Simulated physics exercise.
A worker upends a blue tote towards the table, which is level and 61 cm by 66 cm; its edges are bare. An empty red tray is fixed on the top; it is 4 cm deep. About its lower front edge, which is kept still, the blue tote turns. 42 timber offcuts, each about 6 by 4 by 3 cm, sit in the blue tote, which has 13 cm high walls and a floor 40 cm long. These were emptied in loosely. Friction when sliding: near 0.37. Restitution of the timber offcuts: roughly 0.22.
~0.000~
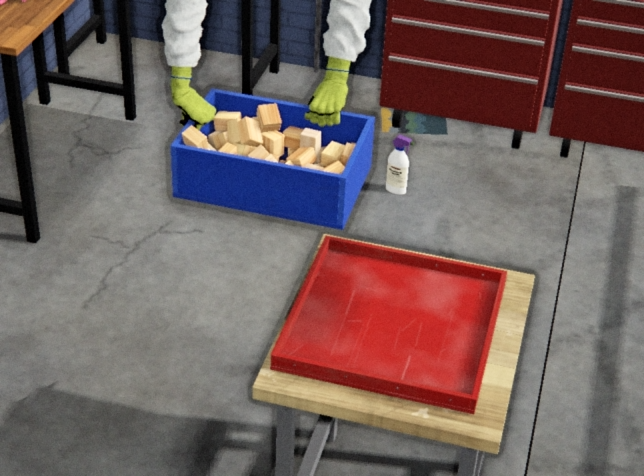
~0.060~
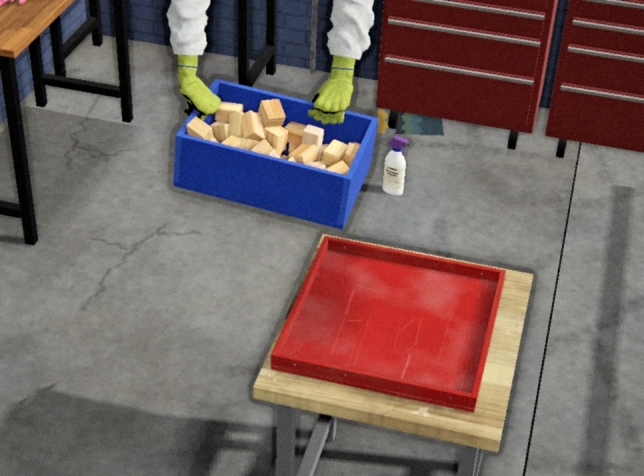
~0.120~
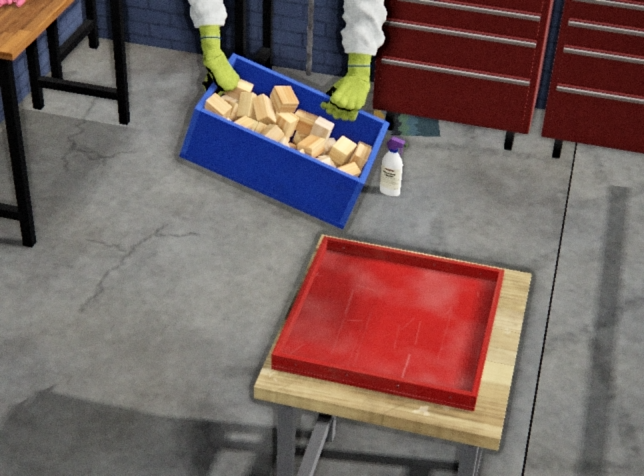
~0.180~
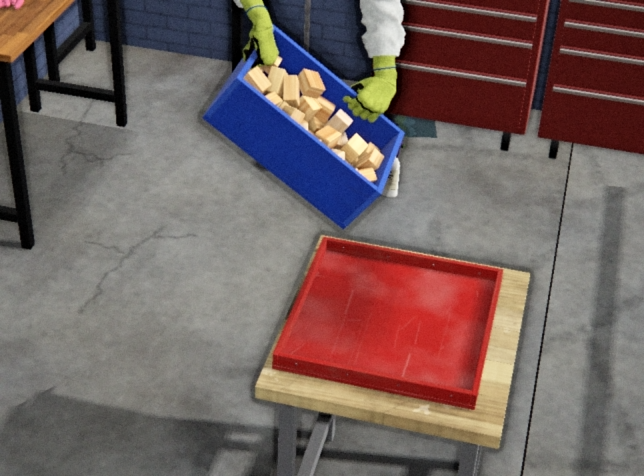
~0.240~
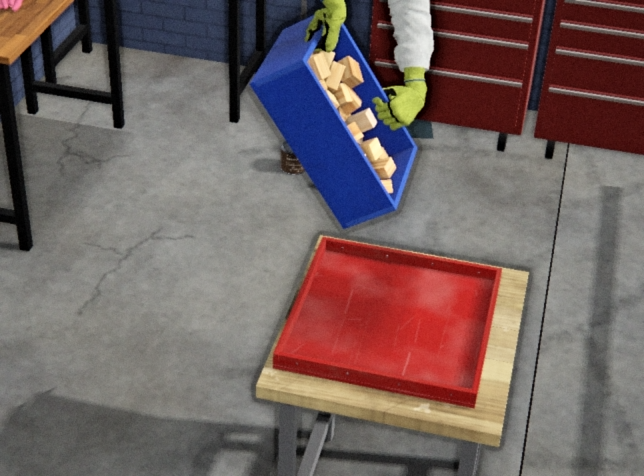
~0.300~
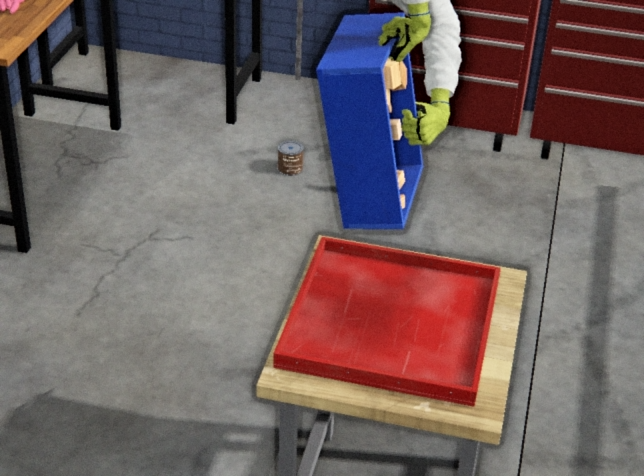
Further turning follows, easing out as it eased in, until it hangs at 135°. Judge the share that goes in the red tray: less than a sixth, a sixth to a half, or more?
It ends up in the middle band, a sixth to a half.
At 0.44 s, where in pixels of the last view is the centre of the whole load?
Somewhere around (453, 155) in pixels.
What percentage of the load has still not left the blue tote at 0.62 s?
Some 0 per cent, more or less.
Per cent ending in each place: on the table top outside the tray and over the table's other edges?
First place roughly 5 per cent, second place roughly 0 per cent.
After 0.44 s, tilt 123°; 33 still in the blue tote and 9 in the air.
After 0.62 s, tilt 135°; 5 in the red tray, 19 on the table top outside the tray and 18 in the air.
After 0.88 s, tilt 135°; 13 in the red tray, 3 on the table top outside the tray and 26 over the right end of the table.
Final count (at 1.20 s), 13 in the red tray, 2 on the table top outside the tray and 27 over the right end of the table. Asked share, 13 of 42, 31 per cent.
